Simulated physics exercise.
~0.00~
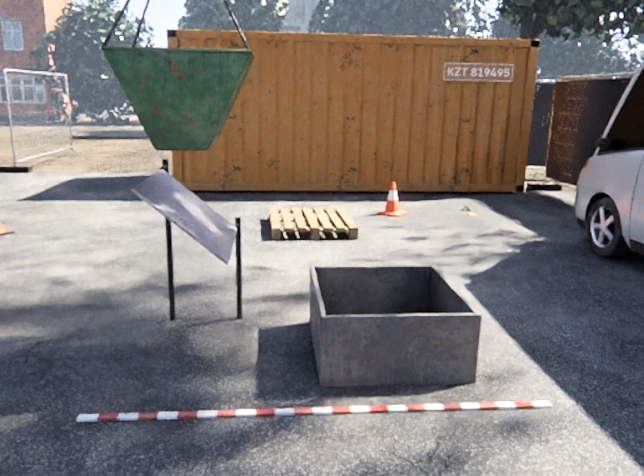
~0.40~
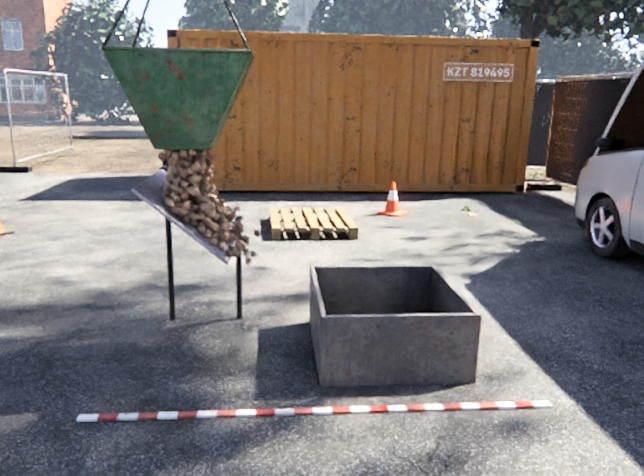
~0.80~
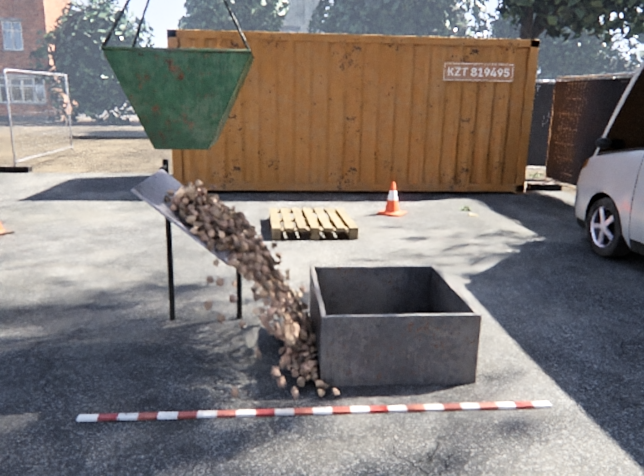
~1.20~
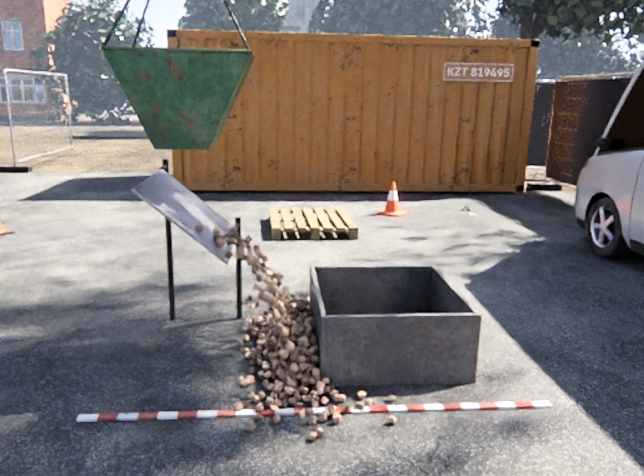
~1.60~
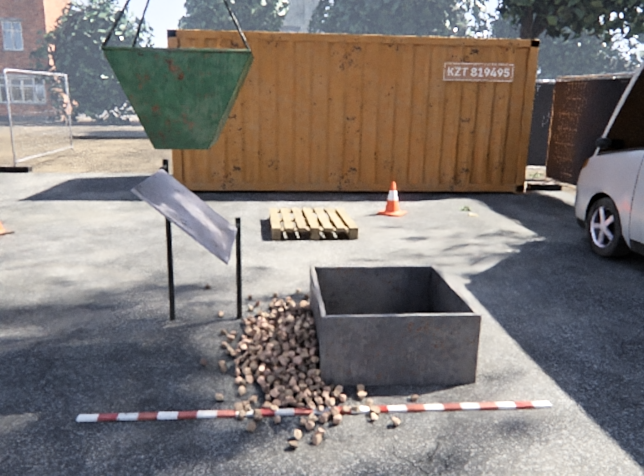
Brown stones dropped from a green hanging skip onto a tilted metal plate, slid down to the right and fell short of the open grey bin, ending heaped against its left side, with a few scattered in front around the red-and-white striped pole.
